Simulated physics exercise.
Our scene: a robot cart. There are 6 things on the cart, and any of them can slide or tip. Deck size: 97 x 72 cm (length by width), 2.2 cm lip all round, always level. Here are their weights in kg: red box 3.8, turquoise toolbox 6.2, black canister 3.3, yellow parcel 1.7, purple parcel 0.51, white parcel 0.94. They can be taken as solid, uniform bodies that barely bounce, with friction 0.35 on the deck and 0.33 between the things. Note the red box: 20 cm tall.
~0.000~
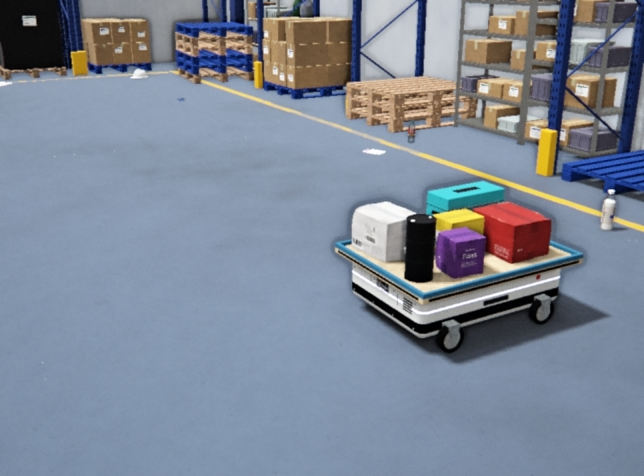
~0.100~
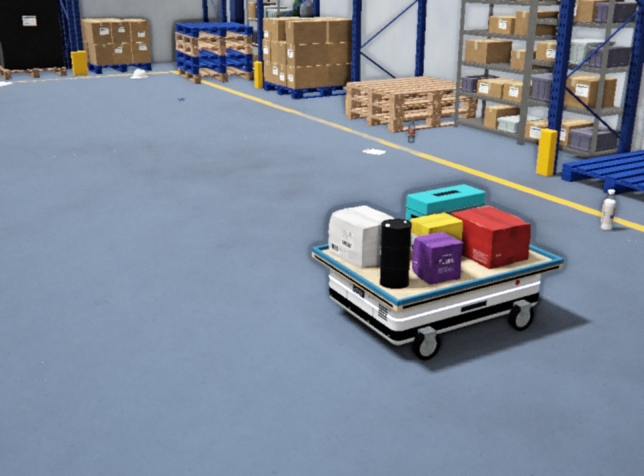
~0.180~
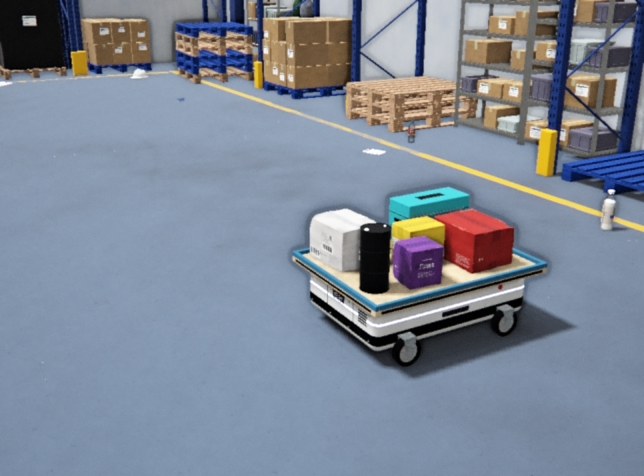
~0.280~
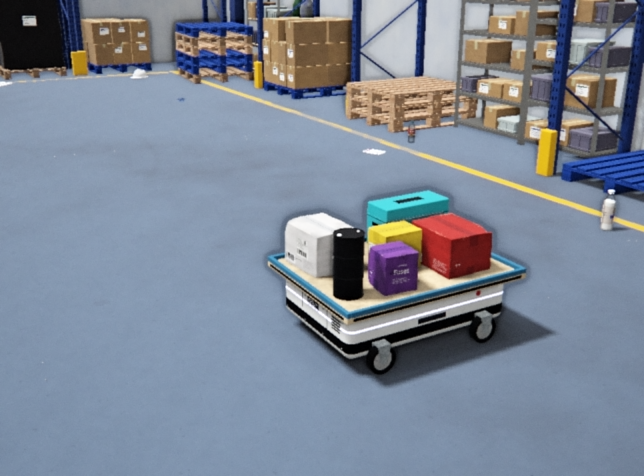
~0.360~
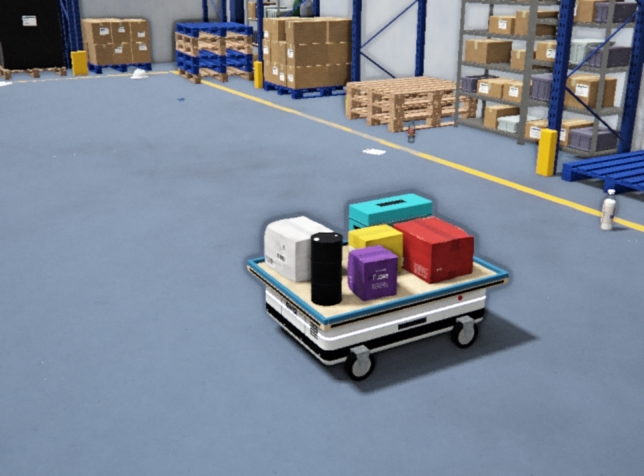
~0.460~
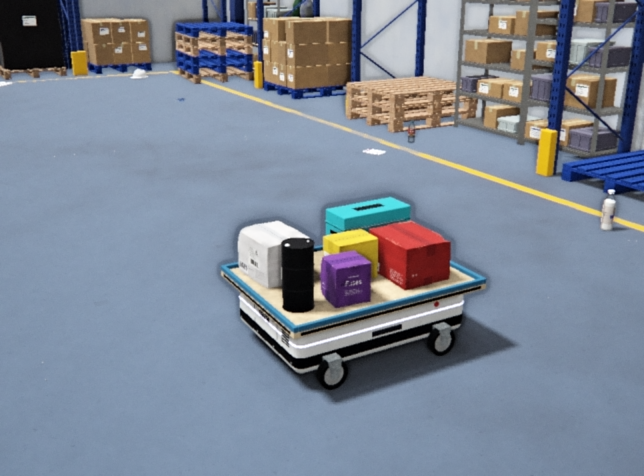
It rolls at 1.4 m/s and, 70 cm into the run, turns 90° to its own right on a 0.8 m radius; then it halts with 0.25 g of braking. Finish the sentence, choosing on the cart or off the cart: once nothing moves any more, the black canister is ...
... Off the cart.
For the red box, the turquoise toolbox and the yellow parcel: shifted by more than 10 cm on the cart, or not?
Well, the red box remains where it was; the turquoise toolbox remains where it was; and the yellow parcel remains where it was.
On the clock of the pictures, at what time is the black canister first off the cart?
At around 1.0 seconds on the pictures' clock.
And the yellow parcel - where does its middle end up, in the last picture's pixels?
Its middle comes to rest around (103, 192).
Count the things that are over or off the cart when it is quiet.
Count: 1.
By 0.96 s, cart has run 134 cm, turned 35°; black canister tilted 24° near (101, 272); white parcel 18 cm from its spot; purple parcel 8 cm from its spot.
By 1.46 s, cart has run 204 cm, turned 85°; black canister now off the cart; white parcel 30 cm from its spot; purple parcel 8 cm from its spot.
When it is over (2.6 s), off the cart, black canister; not toppled but over 10 cm from the start, white parcel; the other 4 within 10 cm of the start.
